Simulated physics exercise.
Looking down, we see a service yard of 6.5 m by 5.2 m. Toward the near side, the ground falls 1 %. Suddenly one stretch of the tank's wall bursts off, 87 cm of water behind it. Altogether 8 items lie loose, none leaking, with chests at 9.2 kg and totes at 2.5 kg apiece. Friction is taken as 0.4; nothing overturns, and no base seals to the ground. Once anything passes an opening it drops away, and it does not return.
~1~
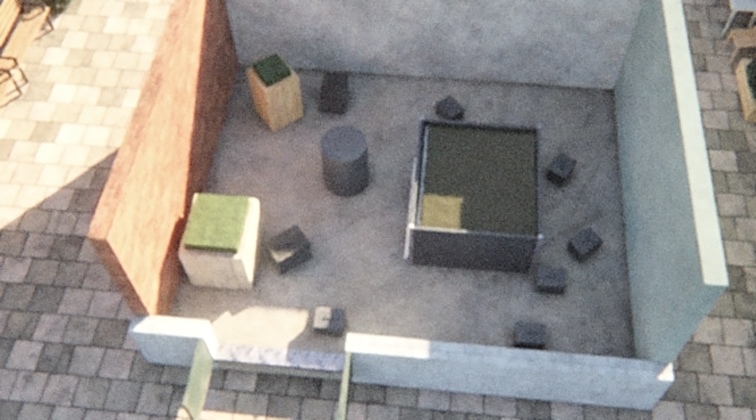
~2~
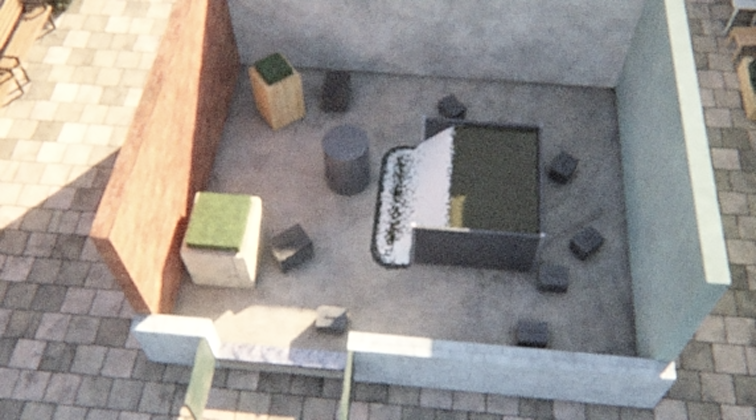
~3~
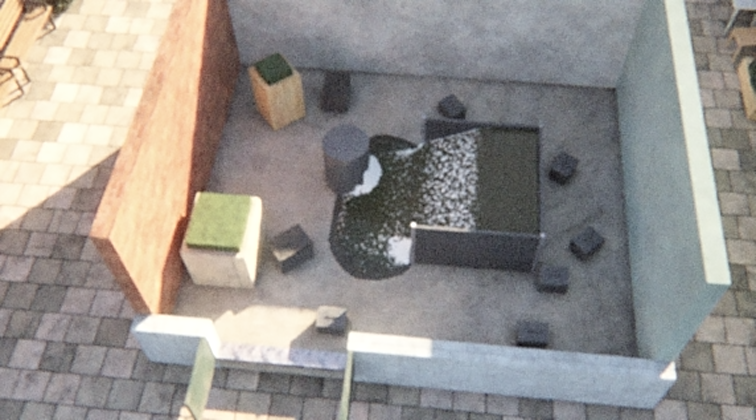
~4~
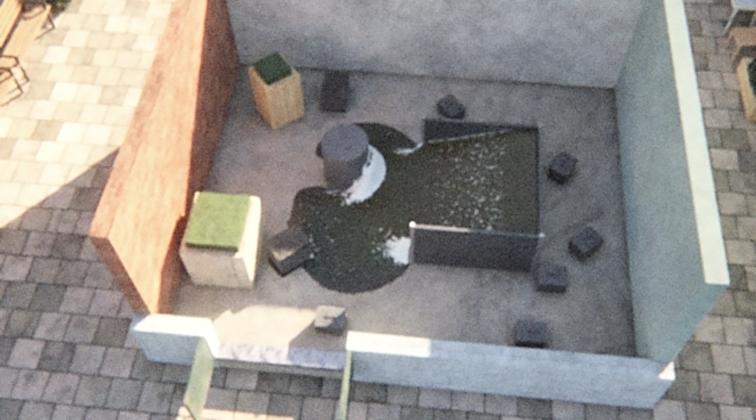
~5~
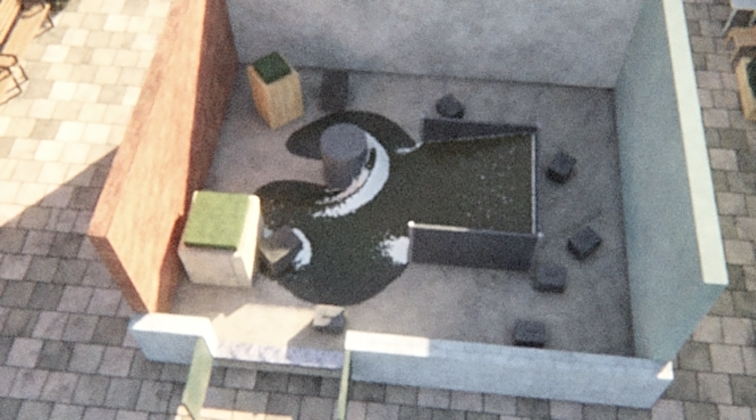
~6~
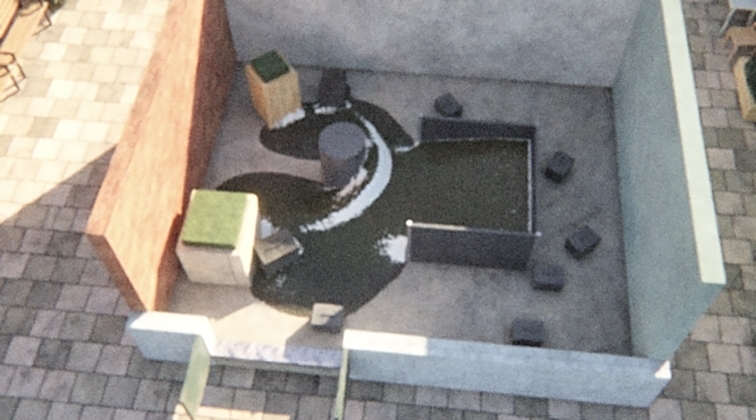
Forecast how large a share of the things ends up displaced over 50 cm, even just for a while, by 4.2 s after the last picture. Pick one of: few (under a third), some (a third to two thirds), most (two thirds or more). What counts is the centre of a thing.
Some.
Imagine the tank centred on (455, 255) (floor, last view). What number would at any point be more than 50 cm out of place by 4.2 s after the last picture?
In that case the number is 4.
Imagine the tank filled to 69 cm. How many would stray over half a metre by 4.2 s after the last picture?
3.
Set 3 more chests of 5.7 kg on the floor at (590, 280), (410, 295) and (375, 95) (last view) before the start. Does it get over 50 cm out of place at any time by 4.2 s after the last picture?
The first comes out within the limit, the second within the limit, the third beyond the limit.
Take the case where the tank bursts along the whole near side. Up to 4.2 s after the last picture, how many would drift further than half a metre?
Then 7.
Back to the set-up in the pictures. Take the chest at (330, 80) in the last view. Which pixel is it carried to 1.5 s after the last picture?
Near (245, 59).
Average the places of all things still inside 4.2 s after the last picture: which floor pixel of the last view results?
About (488, 203).
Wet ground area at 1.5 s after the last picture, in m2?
My estimate is roughly 19 m2.
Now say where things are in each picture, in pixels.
A chest at (287, 243), on the bottom; a chest at (334, 85), on the bottom; water covers 3.2 m2; 0 of 8 have shifted, in the first frame.
A chest at (289, 242), on the bottom; a chest at (335, 83) rests on the ground; 4.4 m2 under water; 0 of 8 have shifted, in the second frame.
A chest at (289, 242), on the bottom; a chest at (336, 84), on the bottom; water covers 5.8 m2; 0 of 8 have shifted, in the third frame.
A chest at (288, 241) rests on the ground; a chest at (335, 83), on the bottom; 7.4 m2 under water; 0 of 8 have shifted, in the fourth frame.
A chest at (280, 243) rests on the ground, 11 cm from its start; a chest at (334, 83) rests on the ground; water covers 9.2 m2; 1 of 8 have shifted, in the fifth frame.
A chest at (276, 245), on the bottom, 17 cm from its start; a chest at (332, 81) rests on the ground; 11.2 m2 under water; 1 of 8 have shifted, in the sixth frame.
Then, 0.4 s after the last picture 0 of 8 are over 50 cm from their spots; 0 afloat.
Then, 1.5 s after the last picture 3 of 8 are over 50 cm from their spots; 1 afloat.
Then, 2.8 s after the last picture 3 of 8 are over 50 cm from their spots; 1 afloat.
Then, 4.2 s after the last picture 4 of 8 are over 50 cm from their spots, and 4 have been at some point; 2 afloat.
